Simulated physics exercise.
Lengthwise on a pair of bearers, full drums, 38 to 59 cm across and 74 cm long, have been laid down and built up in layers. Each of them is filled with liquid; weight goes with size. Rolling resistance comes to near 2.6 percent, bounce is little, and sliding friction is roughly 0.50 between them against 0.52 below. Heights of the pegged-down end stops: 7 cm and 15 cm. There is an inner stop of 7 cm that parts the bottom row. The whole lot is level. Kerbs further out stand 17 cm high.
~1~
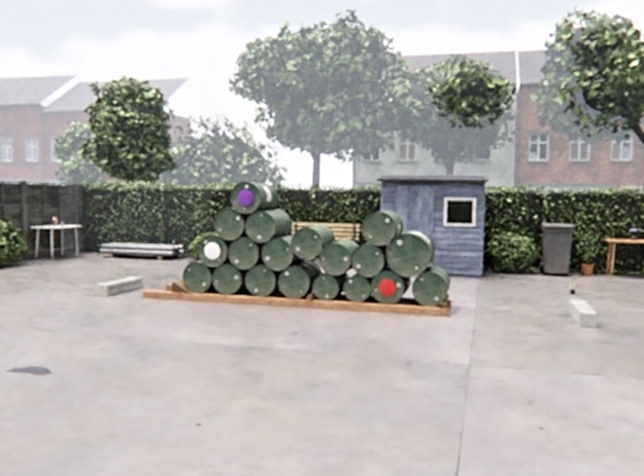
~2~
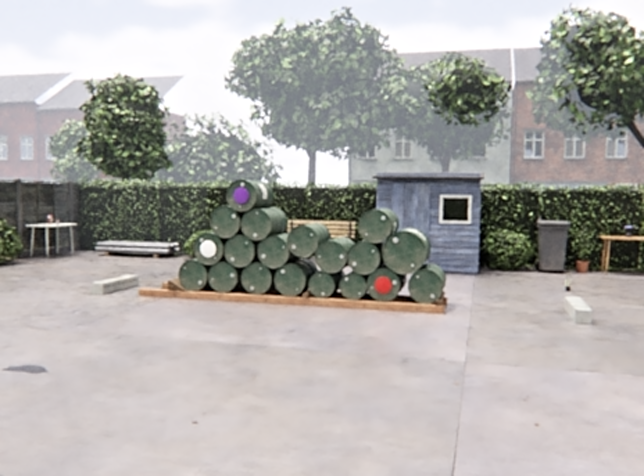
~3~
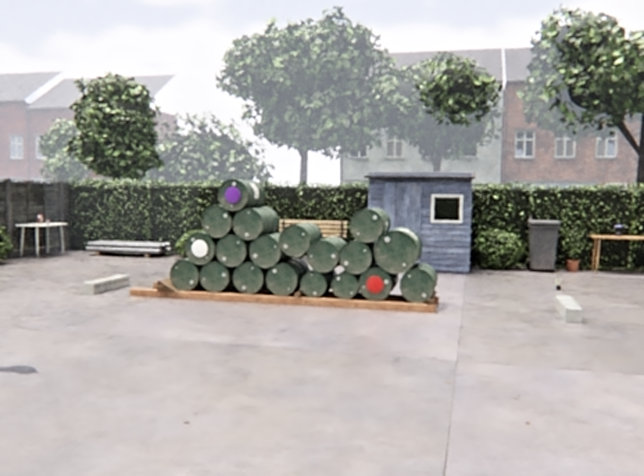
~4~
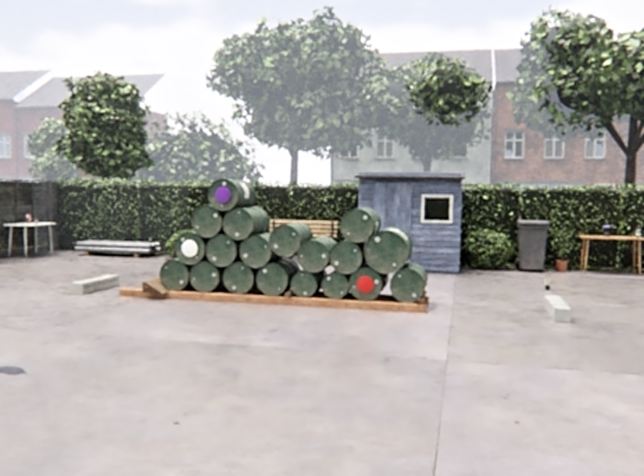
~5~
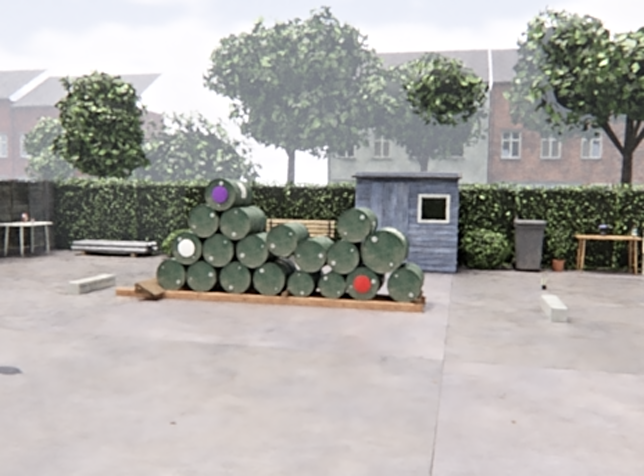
In a paved yard, a wooden chock slides left from beside the stacked green drums.
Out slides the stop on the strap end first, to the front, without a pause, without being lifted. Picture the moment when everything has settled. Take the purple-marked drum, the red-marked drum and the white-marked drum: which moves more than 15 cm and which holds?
Purple moves; red holds; white moves.
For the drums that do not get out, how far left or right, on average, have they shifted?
Roughly 25 cm to the left.
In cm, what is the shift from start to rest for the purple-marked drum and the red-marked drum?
Purple-marked drum: 110, red-marked drum: 0.
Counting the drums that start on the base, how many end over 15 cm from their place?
3 of them.
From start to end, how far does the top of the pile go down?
About 40 cm.
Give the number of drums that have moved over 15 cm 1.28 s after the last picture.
It comes to 0 at that point.
Then, 1.66 s after the last picture, 0 now displaced over 15 cm; purple 7 cm left and 5 cm down; red in place; white 12 cm left.
Then, 2.23 s after the last picture, 4 now displaced over 15 cm; purple 31 cm left and 41 cm down; red in place; white 51 cm left and 21 cm down.
Then, 3.12 s after the last picture, 7 now displaced over 15 cm; purple 67 cm left and 78 cm down; red in place; white 94 cm left and 39 cm down.
All still, 3.7 s past the final picture, 9 moved over 15 cm; not one over the kerbs; purple 79 cm left and 75 cm down; red in place; white 94 cm left and 39 cm down; top of the pile 1.3 m high, from 1.7 m.
